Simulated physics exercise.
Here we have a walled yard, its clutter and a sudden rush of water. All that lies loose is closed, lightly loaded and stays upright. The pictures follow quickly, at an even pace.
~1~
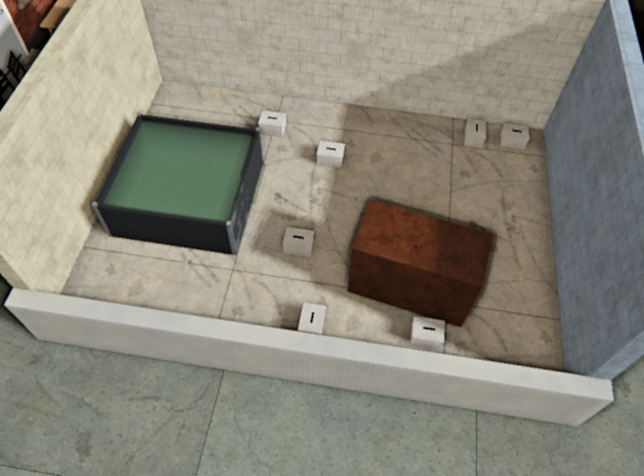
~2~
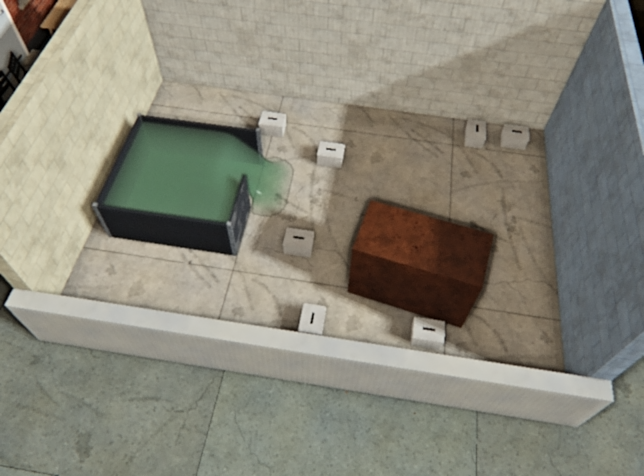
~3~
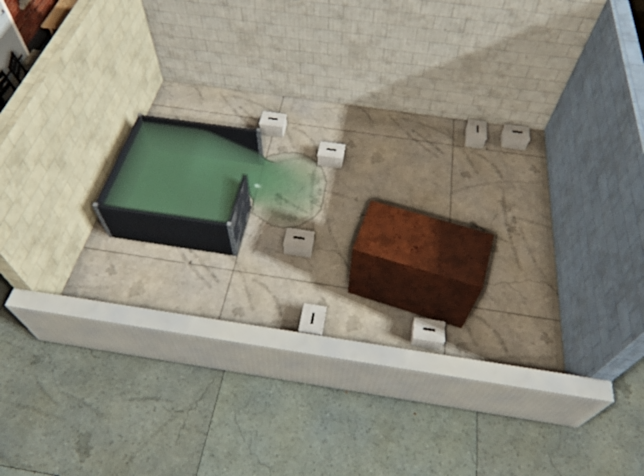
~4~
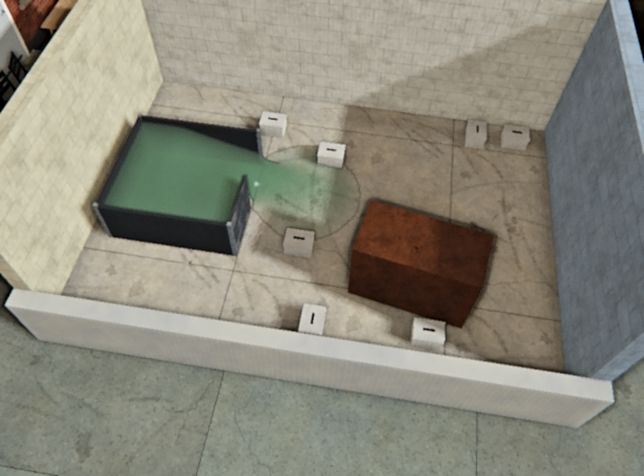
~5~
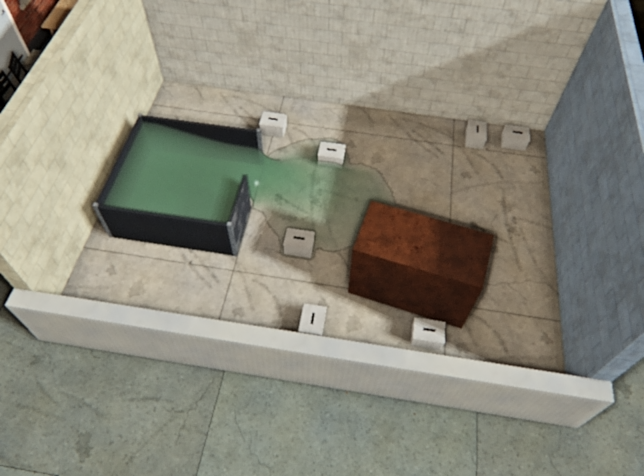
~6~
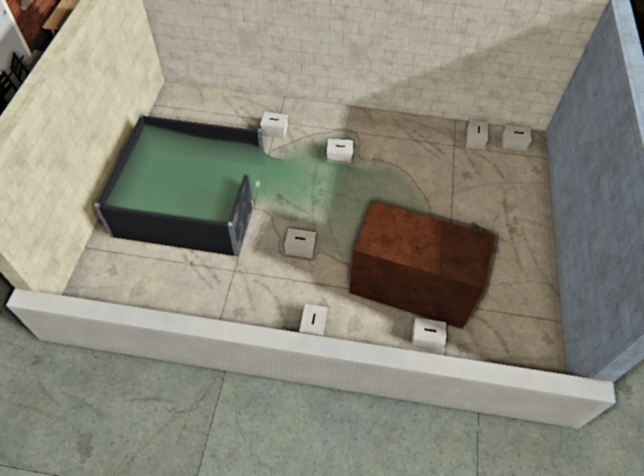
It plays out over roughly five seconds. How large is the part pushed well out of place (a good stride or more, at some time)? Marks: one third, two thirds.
That comes to from one to two thirds.
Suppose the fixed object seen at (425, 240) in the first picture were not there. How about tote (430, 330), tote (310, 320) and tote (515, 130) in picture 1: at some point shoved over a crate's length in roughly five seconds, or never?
As listed: Pushed that far, not that far, that far or more.
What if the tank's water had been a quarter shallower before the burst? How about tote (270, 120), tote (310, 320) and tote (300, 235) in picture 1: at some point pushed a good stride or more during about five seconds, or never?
One after the other: Never so far, no, no.
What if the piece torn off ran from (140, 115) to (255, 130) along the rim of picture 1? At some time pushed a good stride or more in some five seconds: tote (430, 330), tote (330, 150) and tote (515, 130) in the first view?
In turn: Not that far, shifted that much, swept aside.
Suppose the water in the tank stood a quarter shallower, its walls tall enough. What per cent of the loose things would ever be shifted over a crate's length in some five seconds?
Close to 40 %.
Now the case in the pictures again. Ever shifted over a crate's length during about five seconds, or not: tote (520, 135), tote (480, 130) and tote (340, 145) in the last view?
As listed: Swept aside, pushed that far, yes.
A moment on, 1 of 7 are well off their spots; 0 afloat.
Next, 2 of 7 are well off their spots; 3 afloat.
Later, 2 of 7 are well off their spots; 3 afloat.
In the end, 3 of 7 are well off their spots, and 3 have been at some point; 3 afloat.
